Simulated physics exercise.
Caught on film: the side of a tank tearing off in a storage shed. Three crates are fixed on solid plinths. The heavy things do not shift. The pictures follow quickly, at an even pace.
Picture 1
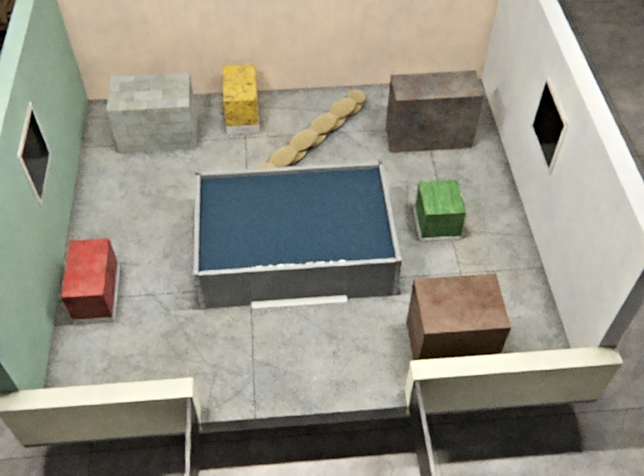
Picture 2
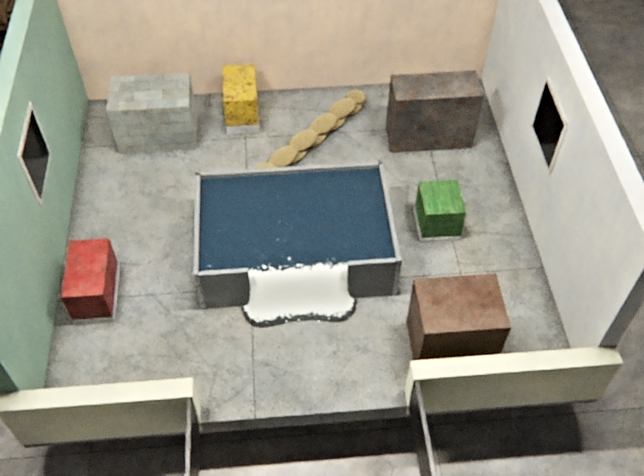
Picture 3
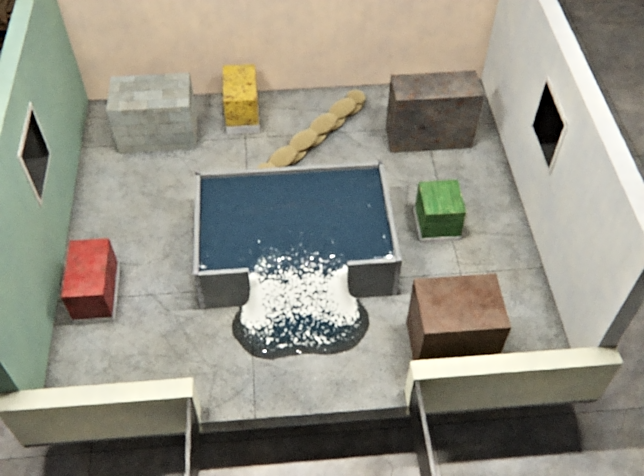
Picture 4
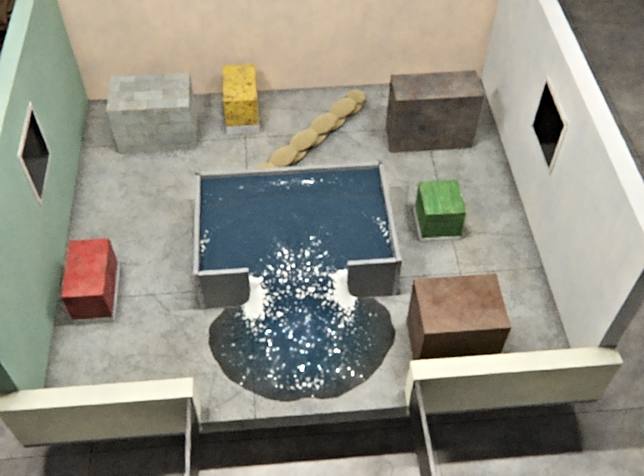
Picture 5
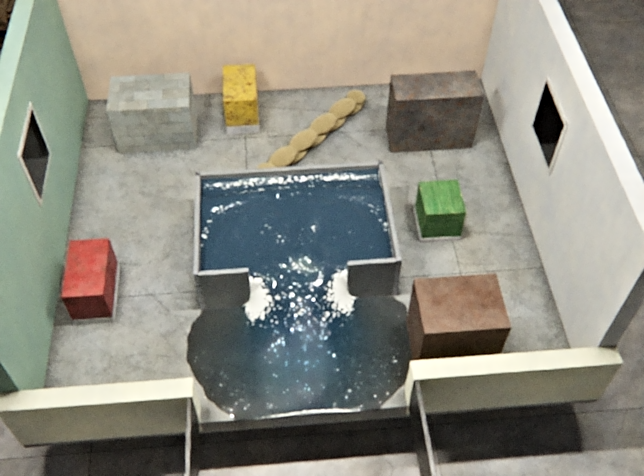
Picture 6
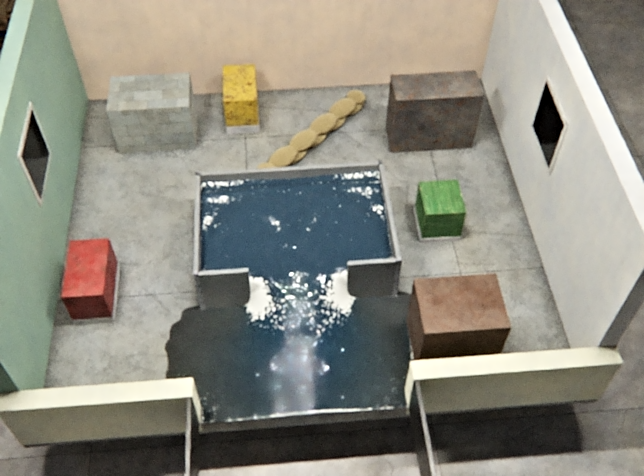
Water tank standing full among coloured blocks in a walled shed, then its front side opening and water spreading across the floor.
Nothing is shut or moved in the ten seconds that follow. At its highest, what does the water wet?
In the end: The green crate stays dry; the red crate stays dry; the yellow crate stays dry.
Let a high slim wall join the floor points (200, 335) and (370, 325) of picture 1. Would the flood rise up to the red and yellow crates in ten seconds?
One by one: The red crate is soaked; the yellow crate is spared.
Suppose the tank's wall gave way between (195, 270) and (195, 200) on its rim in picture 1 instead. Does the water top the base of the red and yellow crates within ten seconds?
In short: Red gets wet; yellow is soaked.
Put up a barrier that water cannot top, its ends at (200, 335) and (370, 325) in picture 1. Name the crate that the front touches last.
The yellow one.
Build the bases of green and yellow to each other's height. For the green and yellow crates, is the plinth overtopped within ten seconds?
My reading: Green crate stays dry, yellow crate escapes it.
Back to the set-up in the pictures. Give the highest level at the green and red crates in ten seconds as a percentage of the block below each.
Near 30 and 60 in a hundred.
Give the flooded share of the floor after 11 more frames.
I make it 20 per cent.
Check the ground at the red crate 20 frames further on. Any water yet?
One by one: Red crate already wet.
A moment on, water covers 15 % of the floor; the green crate not reached, the red crate not reached, the yellow crate not reached.
Next, water covers 20 % of the floor; the green crate not reached, the red crate water round its plinth, the yellow crate not reached.
Then, water covers 25 % of the floor; the green crate not reached, the red crate water round its plinth, the yellow crate not reached.
Later, water covers 40 % of the floor; the green crate water round its plinth, the red crate water round its plinth, the yellow crate not reached.
In the end, water covers 50 % of the floor; the green crate stayed above the water, the red crate stayed above the water, the yellow crate stayed above the water.
